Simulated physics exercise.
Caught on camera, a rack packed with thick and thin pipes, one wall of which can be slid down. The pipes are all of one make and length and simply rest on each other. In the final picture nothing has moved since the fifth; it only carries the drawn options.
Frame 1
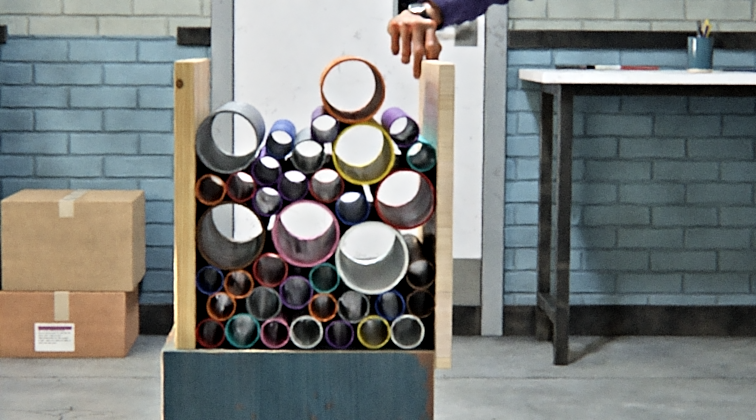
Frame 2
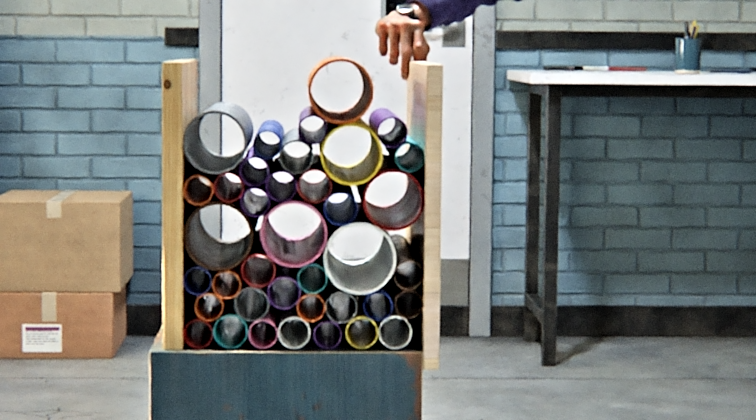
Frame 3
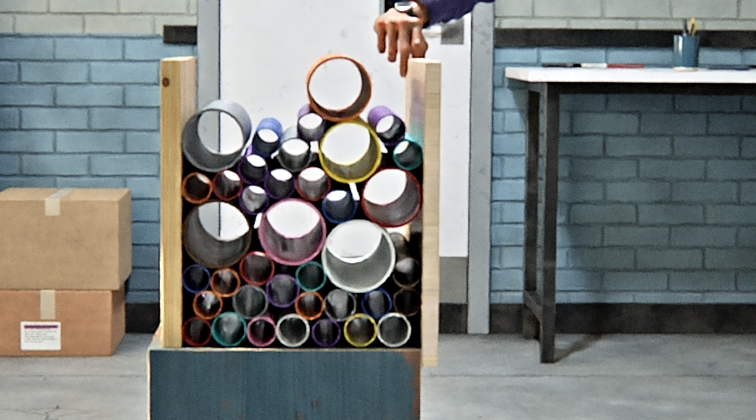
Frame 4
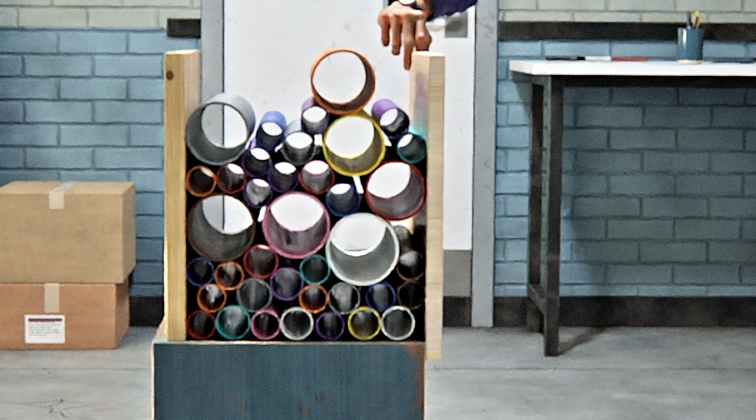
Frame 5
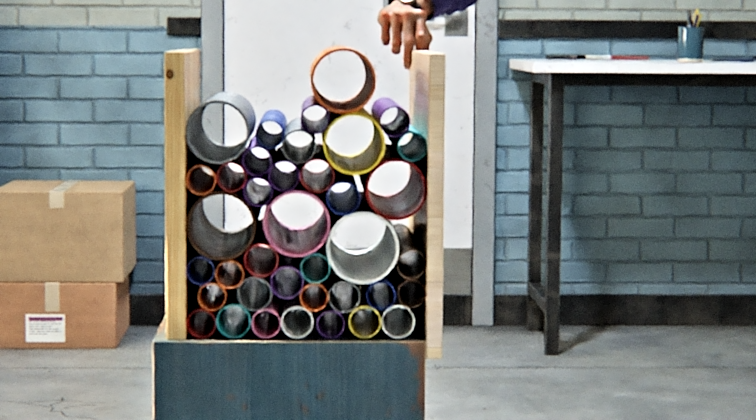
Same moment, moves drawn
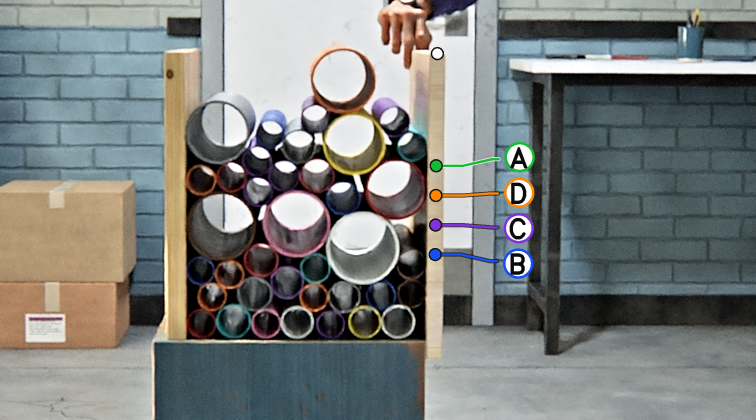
At the start, thick and thin pipes in many colours sit packed in a rack between two upright boards, an orange one on top, while a hand hangs by the right board. The view shifts slightly, but the pipes, boards and hand stay in essentially the same arrangement through to the end.
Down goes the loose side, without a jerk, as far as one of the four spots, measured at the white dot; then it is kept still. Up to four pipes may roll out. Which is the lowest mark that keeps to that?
The last mark within the limit is C.
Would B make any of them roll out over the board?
Yes.
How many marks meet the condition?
The number is three.
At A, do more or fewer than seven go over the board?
Fewer than seven.
On the marked copy, A at (436, 166); B at (435, 254); C at (436, 225); D at (436, 195); the white dot at (438, 54).
With C. Early on, top of the board (428, 126).
Further on, top of the board (427, 208).
At the end, top of the board (427, 224), two out over the board.
As for the rest, A none out over the board; B more than four out over the board; D two out over the board.
